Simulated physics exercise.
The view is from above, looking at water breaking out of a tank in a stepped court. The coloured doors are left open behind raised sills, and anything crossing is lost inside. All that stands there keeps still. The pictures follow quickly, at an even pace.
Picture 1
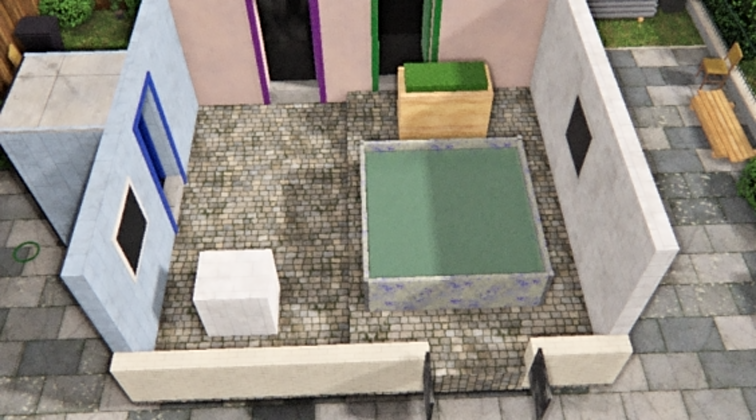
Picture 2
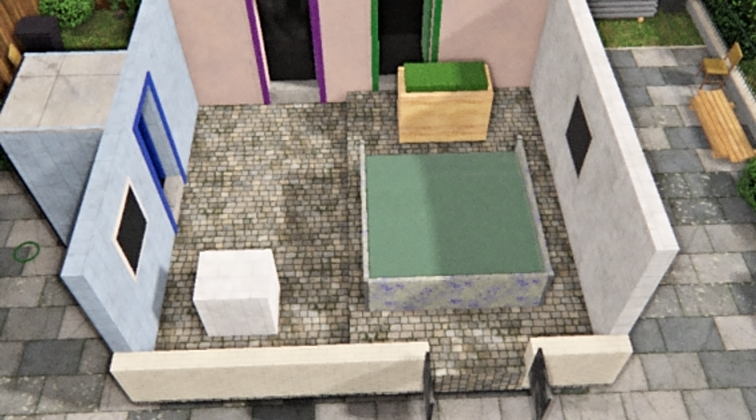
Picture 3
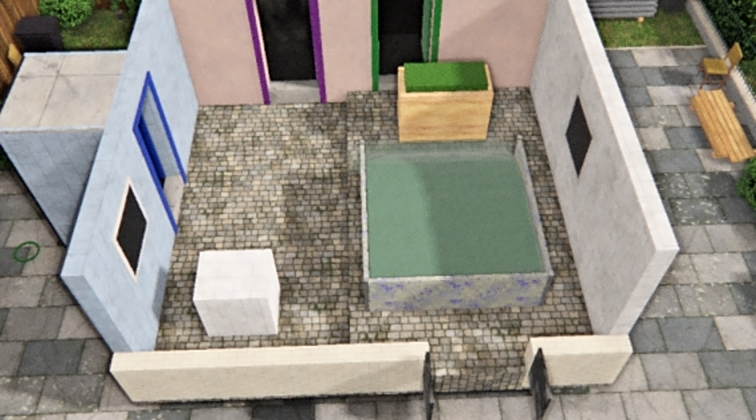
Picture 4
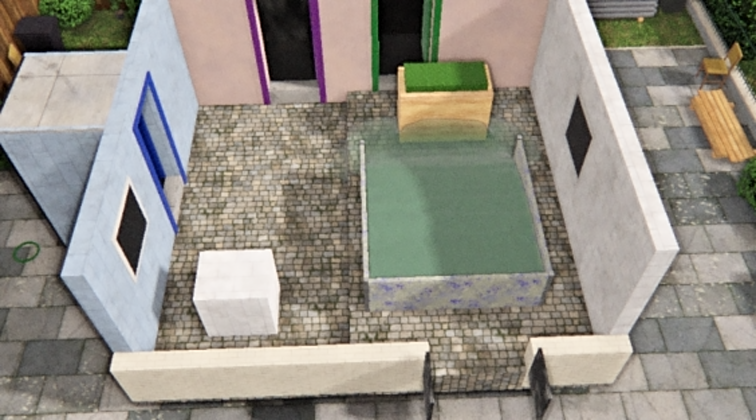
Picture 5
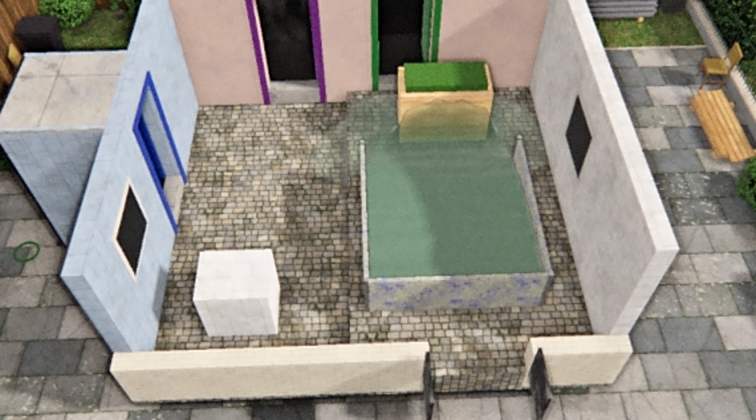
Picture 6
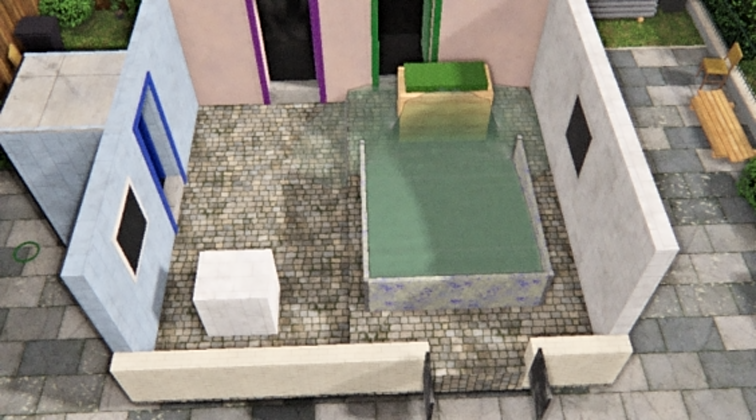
A large tank of green water stood still in a walled, cobbled court until its far side opened, and water poured out, spreading back around the wooden planter and across the stones near the coloured doorways.
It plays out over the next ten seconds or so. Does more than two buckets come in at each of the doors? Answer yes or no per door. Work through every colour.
The green door yes, the purple door no, the blue door no.
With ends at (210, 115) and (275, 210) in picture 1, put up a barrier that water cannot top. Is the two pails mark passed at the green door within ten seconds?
One by one: The green door is over.
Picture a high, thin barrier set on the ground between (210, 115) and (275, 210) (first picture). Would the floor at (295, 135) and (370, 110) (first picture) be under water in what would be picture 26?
First spot submerged, second spot submerged.
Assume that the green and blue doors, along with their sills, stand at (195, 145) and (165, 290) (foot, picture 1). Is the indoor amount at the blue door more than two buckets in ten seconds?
Note: Blue door keeps within limits.
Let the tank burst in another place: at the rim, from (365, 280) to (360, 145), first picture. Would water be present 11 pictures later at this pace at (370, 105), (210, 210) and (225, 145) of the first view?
Taking the three spots as listed, they end up spared, inundated and inundated.
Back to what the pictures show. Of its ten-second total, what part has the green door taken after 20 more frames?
The figure is near 90 per cent.
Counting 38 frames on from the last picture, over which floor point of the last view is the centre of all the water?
I'd place it roughly at (361, 196).
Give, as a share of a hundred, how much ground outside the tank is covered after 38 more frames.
I'd say 95 per cent.
A moment on, water covers 30 % of the floor; the green door under two buckets in, the purple door wet at the sill, nothing in, the blue door not reached.
Next, water covers 50 % of the floor; the green door over two buckets in, the purple door wet at the sill, nothing in, the blue door not reached.
Then, water covers 70 % of the floor; the green door over two buckets in, the purple door wet at the sill, nothing in, the blue door wet at the sill, nothing in.
Later, water covers 95 % of the floor; the green door far over two buckets in, the purple door wet at the sill, nothing in, the blue door wet at the sill, nothing in.
In the end, water covers 95 % of the floor; the green door far over two buckets in, the purple door wet at the sill, nothing in, the blue door wet at the sill, nothing in.
